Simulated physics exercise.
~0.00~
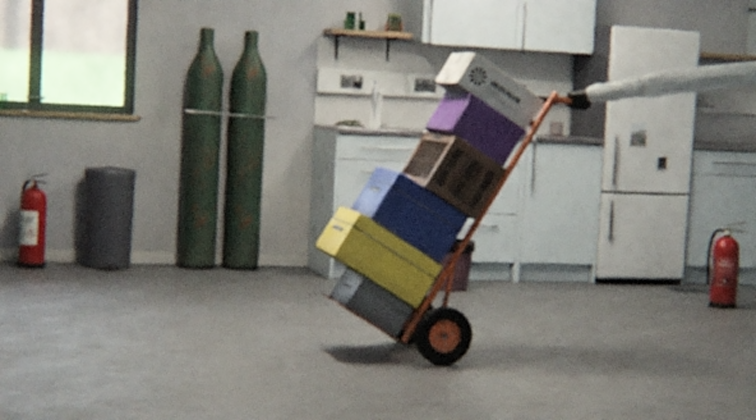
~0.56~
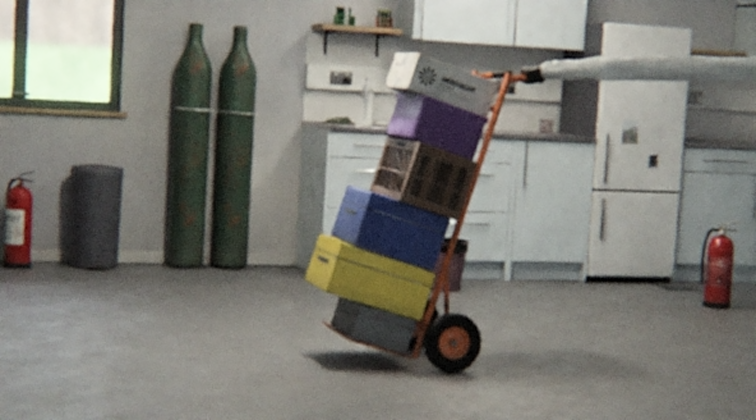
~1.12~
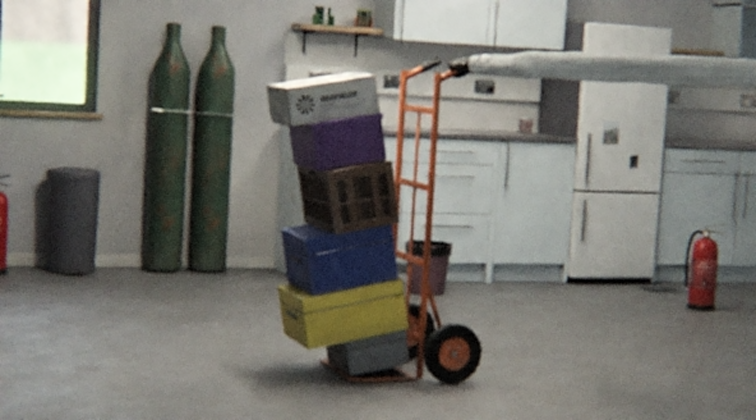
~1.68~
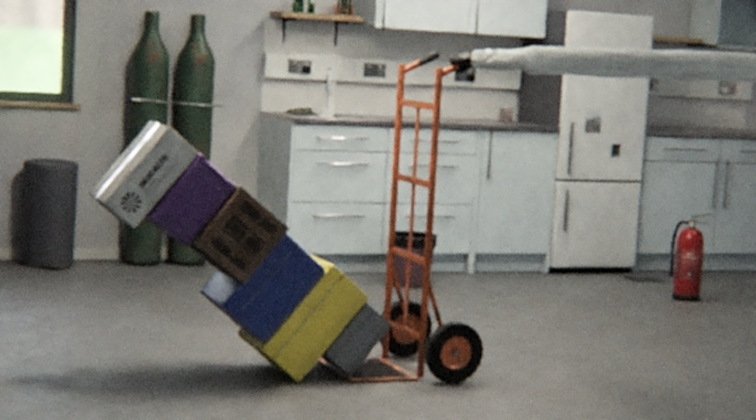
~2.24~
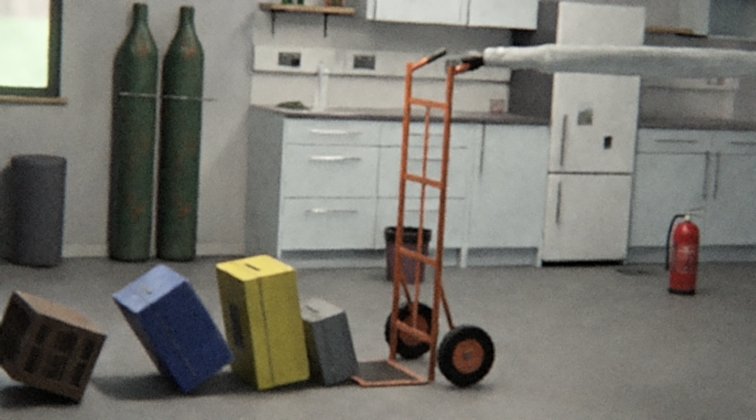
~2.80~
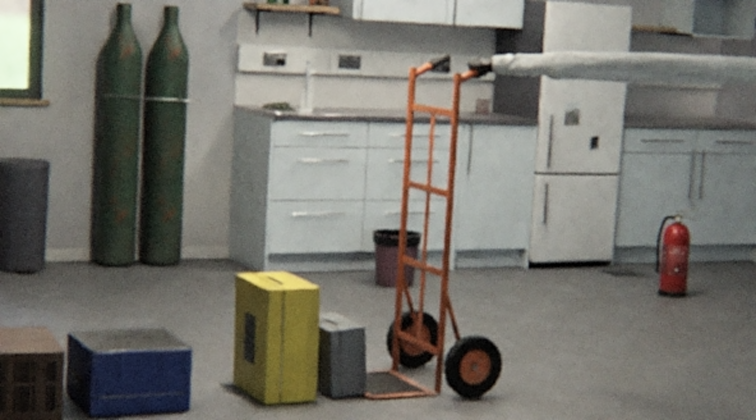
In a workshop kitchen, a gloved hand swings a loaded orange hand truck upright, toppling its stacked boxes leftward onto the floor.
